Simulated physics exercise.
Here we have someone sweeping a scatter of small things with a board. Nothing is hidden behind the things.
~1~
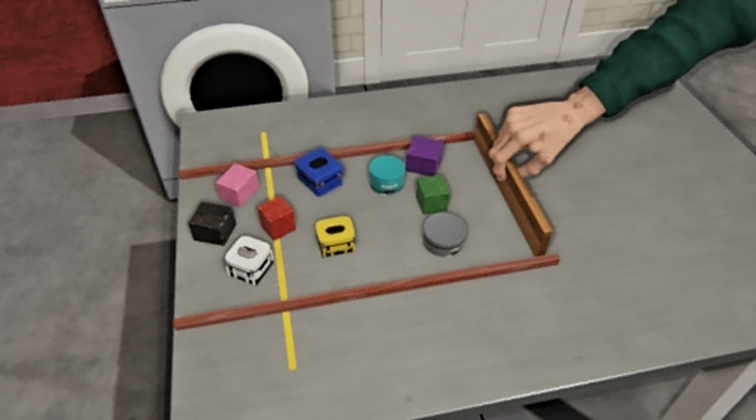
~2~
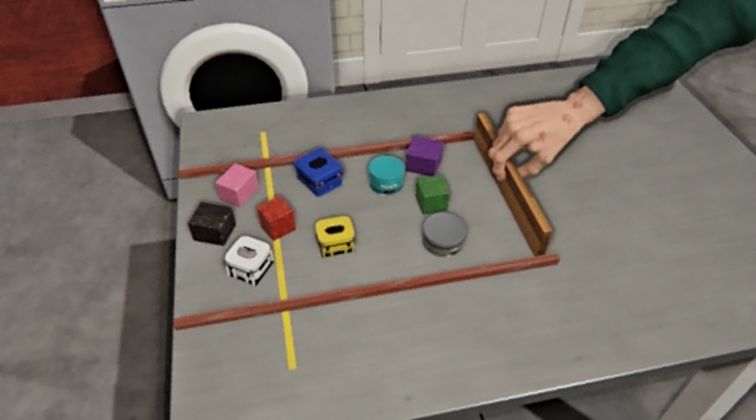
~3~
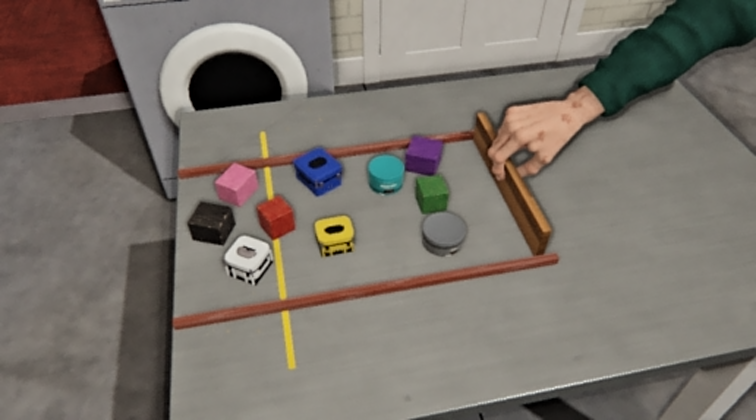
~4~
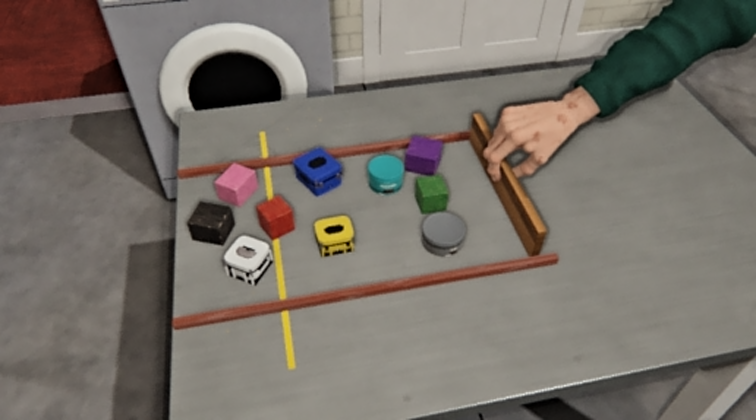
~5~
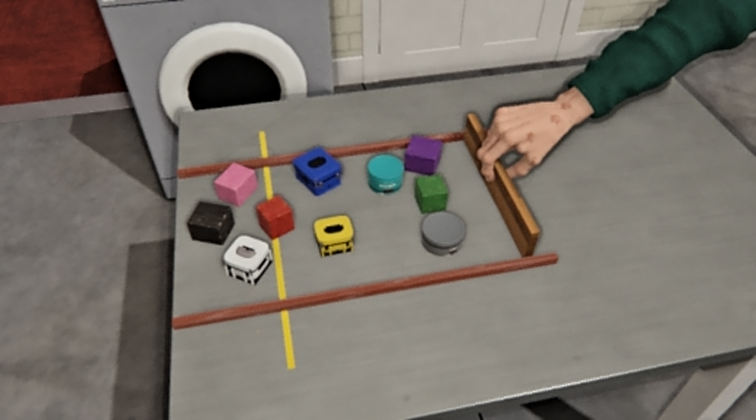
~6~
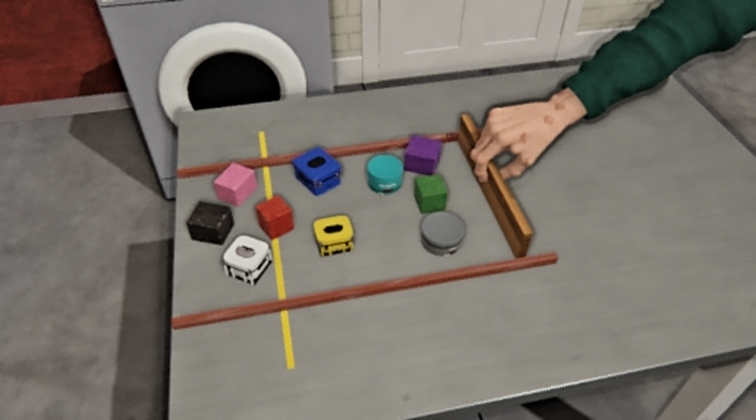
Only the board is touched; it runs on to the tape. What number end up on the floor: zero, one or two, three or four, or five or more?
In the end the number that fall off is zero.
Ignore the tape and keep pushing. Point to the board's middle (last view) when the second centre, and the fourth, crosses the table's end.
Near (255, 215) and (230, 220).
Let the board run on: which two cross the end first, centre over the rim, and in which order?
Earliest first: The pink block, then the black block.
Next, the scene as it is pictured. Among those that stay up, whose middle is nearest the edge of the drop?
That is the pink block.
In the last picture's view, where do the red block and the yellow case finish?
The red block stops around (227, 222); the yellow case around (236, 249).
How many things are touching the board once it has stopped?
That makes 4.
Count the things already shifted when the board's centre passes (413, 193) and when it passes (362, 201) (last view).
The counts are 4 and 6.
Soon after, none off yet; black block at rest near (211, 223); pink block at rest near (236, 185); white case at rest near (248, 260).
At rest, the number that fall off is zero.
